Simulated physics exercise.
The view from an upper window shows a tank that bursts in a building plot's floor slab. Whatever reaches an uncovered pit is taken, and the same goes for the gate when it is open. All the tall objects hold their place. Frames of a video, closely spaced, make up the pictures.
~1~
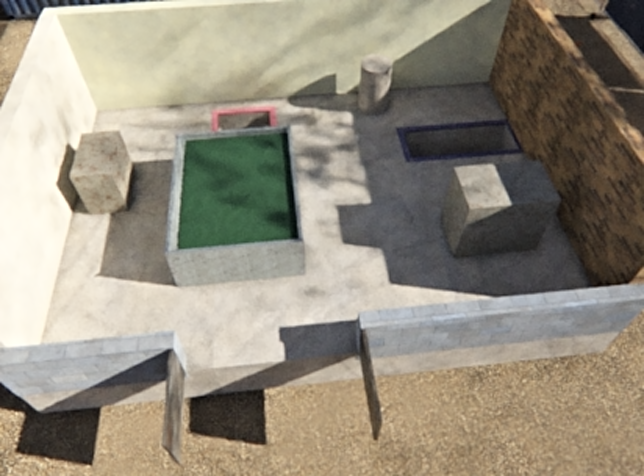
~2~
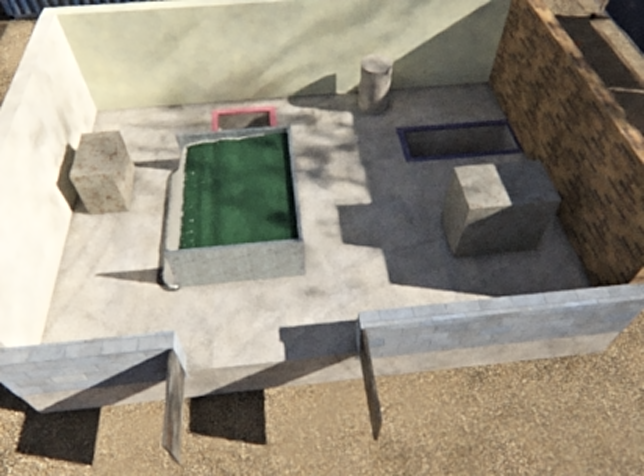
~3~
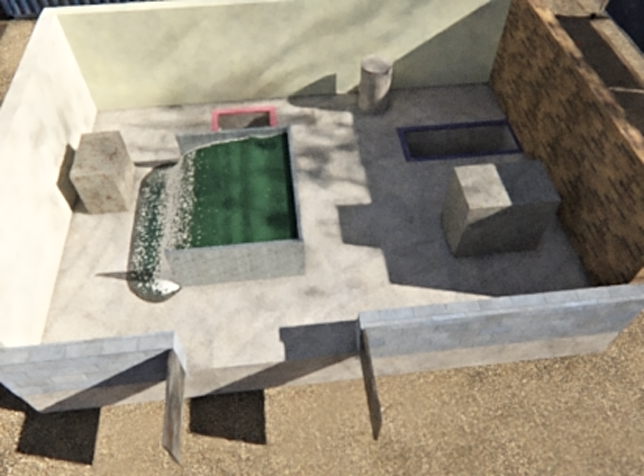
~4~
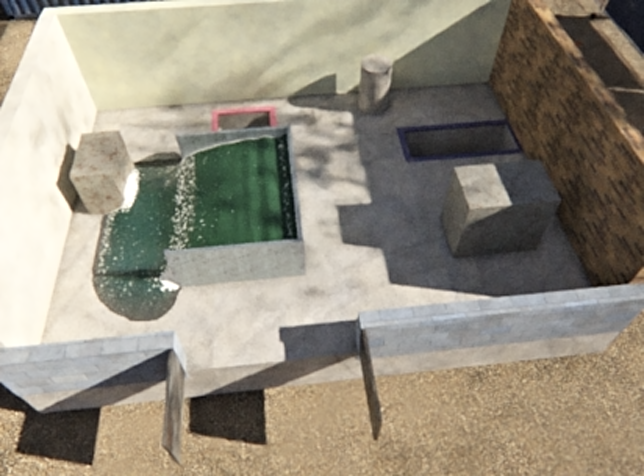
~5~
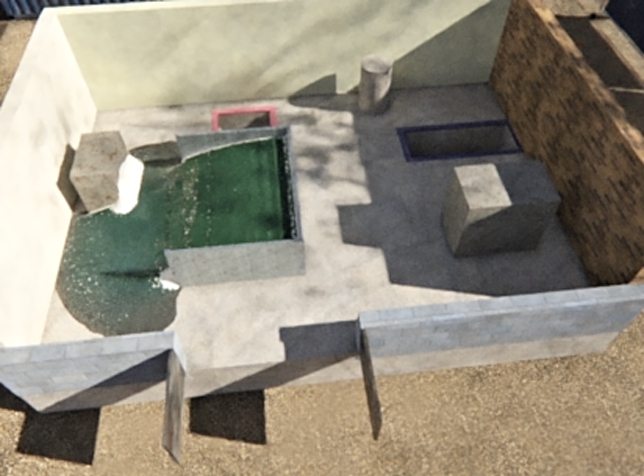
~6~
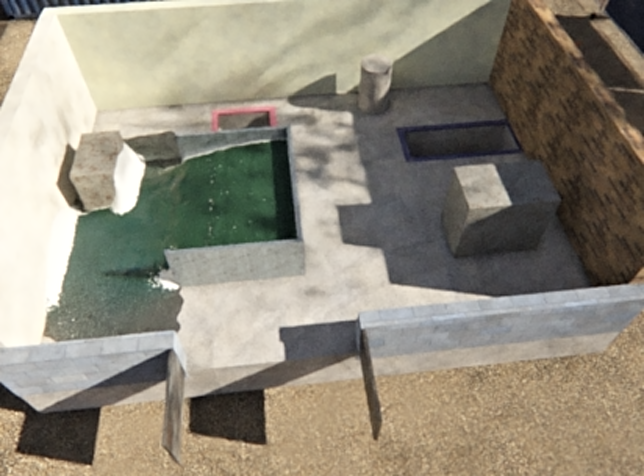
To begin with, still green water fills an open tank inside a walled plot of blocks and pits. The tank's left side gives way and water pours out leftward across the slab, foaming. It then spreads around the left block, reaching the left wall and the near wall's left end.
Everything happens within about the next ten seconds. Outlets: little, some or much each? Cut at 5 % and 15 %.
The gate: Some. The blue pit: Some. The pink pit: Much.
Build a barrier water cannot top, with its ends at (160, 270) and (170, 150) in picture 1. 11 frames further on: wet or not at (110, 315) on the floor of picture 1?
Finding: Waterlogged.
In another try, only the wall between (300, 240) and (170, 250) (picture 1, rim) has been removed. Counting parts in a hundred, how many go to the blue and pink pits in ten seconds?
The blue pit gets 0 per cent and the pink pit 2 per cent.
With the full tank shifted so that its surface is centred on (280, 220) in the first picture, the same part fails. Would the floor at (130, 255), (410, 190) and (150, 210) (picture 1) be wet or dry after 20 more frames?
In that order: Covered, clear, wet.
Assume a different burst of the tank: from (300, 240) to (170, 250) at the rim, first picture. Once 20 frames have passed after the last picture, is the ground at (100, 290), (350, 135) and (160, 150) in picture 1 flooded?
In the order asked: Sodden, out of reach, out of reach.
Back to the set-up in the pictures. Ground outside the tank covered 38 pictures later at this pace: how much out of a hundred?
About 75 per cent.
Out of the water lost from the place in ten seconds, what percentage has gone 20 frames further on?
Around 15 per cent.
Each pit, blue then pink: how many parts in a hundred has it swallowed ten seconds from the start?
I'd put them at roughly 8 and 24 per cent respectively.
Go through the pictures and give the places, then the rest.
Still water in the open tank at (235, 187), in the first frame.
The front is at (176, 288), out from the gap at (182, 211), in the second frame.
Water pours out at (183, 214) and has run to (151, 297), in the third frame.
The front is at (137, 315), out from the gap at (184, 215), in the fourth frame.
Water pours out at (184, 216) and has run to (132, 152), in the fifth frame.
Water pours out at (184, 216) and has run to (46, 324), in the sixth frame.
A moment on, water covers 25 % of the floor; the gate 0 %, the blue pit 0 %, the pink pit 0 %.
Next, water covers 35 % of the floor; the gate 0 %, the blue pit 0 %, the pink pit 0 %.
Then, water covers 55 % of the floor; the gate 1 %, the blue pit 0 %, the pink pit 6 %.
Later, water covers 75 % of the floor; the gate 5 %, the blue pit 1 %, the pink pit 16 %.
In the end, water covers 90 % of the floor; the gate 9 %, the blue pit 8 %, the pink pit 24 %.
